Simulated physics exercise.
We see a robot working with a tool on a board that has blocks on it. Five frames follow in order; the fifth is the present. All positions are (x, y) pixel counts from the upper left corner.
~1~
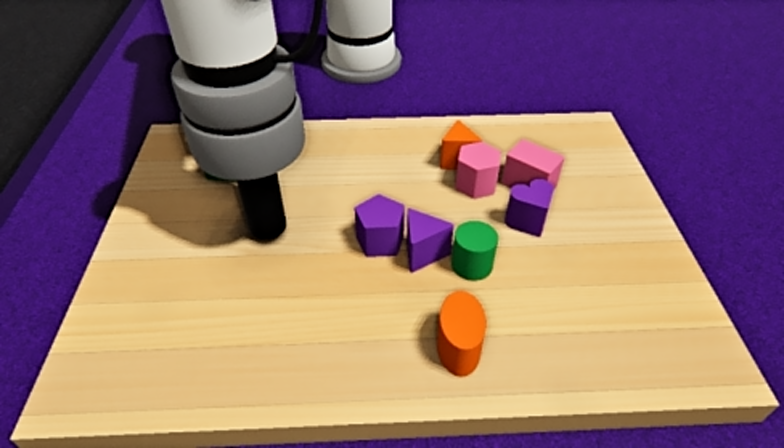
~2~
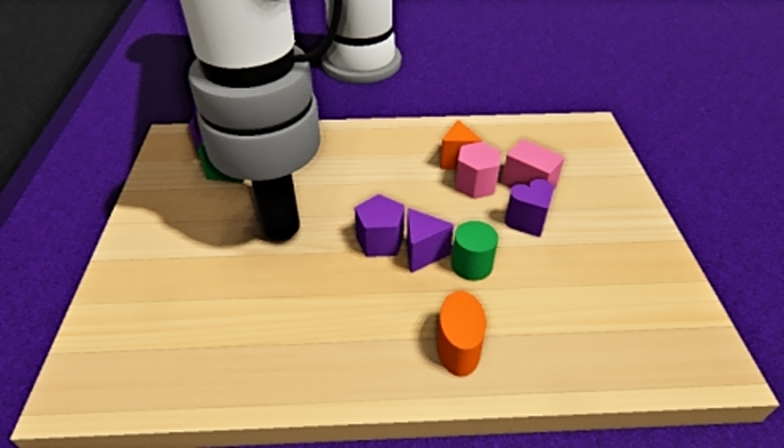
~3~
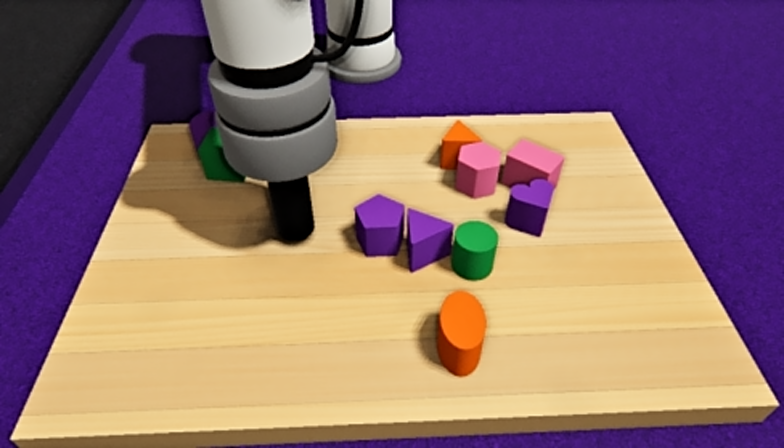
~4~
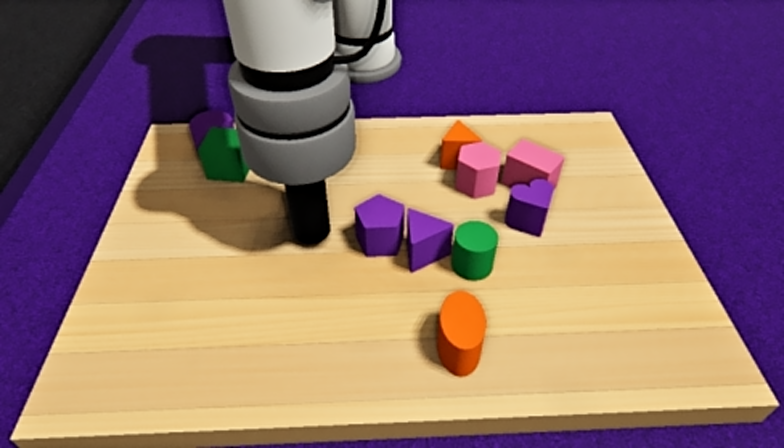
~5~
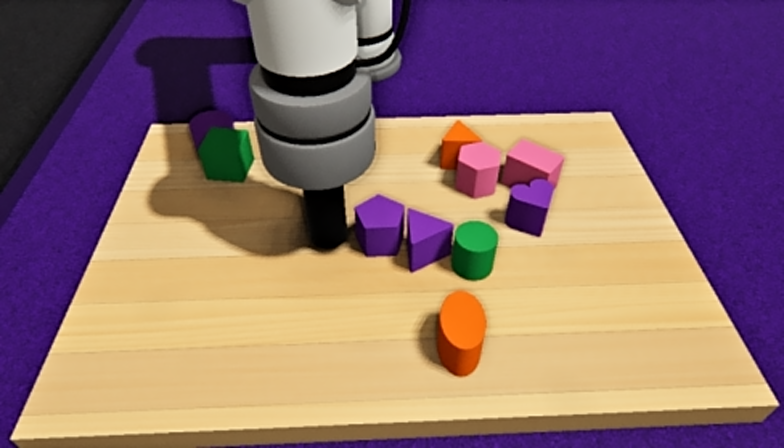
A grey and white robot arm with a black tip glides steadily rightward, low over a pale wooden board on a purple surface, seen from a fixed, raised view. Purple blocks and a green cylinder sit mid-board, an orange oval nearer, and pink, orange and purple blocks at upper right. The tip closes in beside the purple five-sided block, uncovering green and purple blocks at upper left, while every block stays still.
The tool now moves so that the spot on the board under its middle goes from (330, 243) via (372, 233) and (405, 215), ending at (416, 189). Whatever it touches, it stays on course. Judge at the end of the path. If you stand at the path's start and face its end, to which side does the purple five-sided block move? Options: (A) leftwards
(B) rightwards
B (rightwards)
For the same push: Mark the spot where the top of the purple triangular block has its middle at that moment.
It is going to be at (450, 229).
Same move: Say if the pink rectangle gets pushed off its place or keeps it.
Undisturbed, or as good as.
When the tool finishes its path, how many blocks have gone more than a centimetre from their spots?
Expect three or more.
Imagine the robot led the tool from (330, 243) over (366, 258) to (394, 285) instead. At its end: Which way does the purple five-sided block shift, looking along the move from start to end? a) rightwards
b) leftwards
b.
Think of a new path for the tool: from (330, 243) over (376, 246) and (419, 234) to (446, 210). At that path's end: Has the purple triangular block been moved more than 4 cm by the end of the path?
Yes, it checks out.
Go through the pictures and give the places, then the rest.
The first picture shows tool tip (268, 227); block tops, purple five-sided block (380, 211); purple triangular block (425, 224); green disc (477, 235); pink hexagonal block (480, 155); pink rectangle (536, 155).
The second picture shows tool (282, 227); blocks unchanged.
The third picture shows tool (296, 228); blocks unchanged.
The fourth picture shows tool (312, 231); blocks unchanged.
The fifth picture shows tool (329, 235); purple five-sided block (380, 211); purple triangular block (425, 224); green disc (477, 235); pink hexagonal block (480, 155); pink rectangle (536, 155).
What follows on the original path. One third of the way, tool (374, 225); purple five-sided block (415, 204), turned 20° clockwise; purple triangular block (440, 226), turned 40° clockwise; green disc (488, 242).
Two thirds of the way, tool (405, 208); purple five-sided block (442, 199), turned 55° clockwise; purple triangular block (450, 229), turned 65° clockwise; green disc (491, 244).
At the end, tool (416, 181); purple five-sided block (442, 199), turned 55° clockwise; purple triangular block (450, 229), turned 65° clockwise; green disc (491, 244); pink hexagonal block in place; pink rectangle in place.
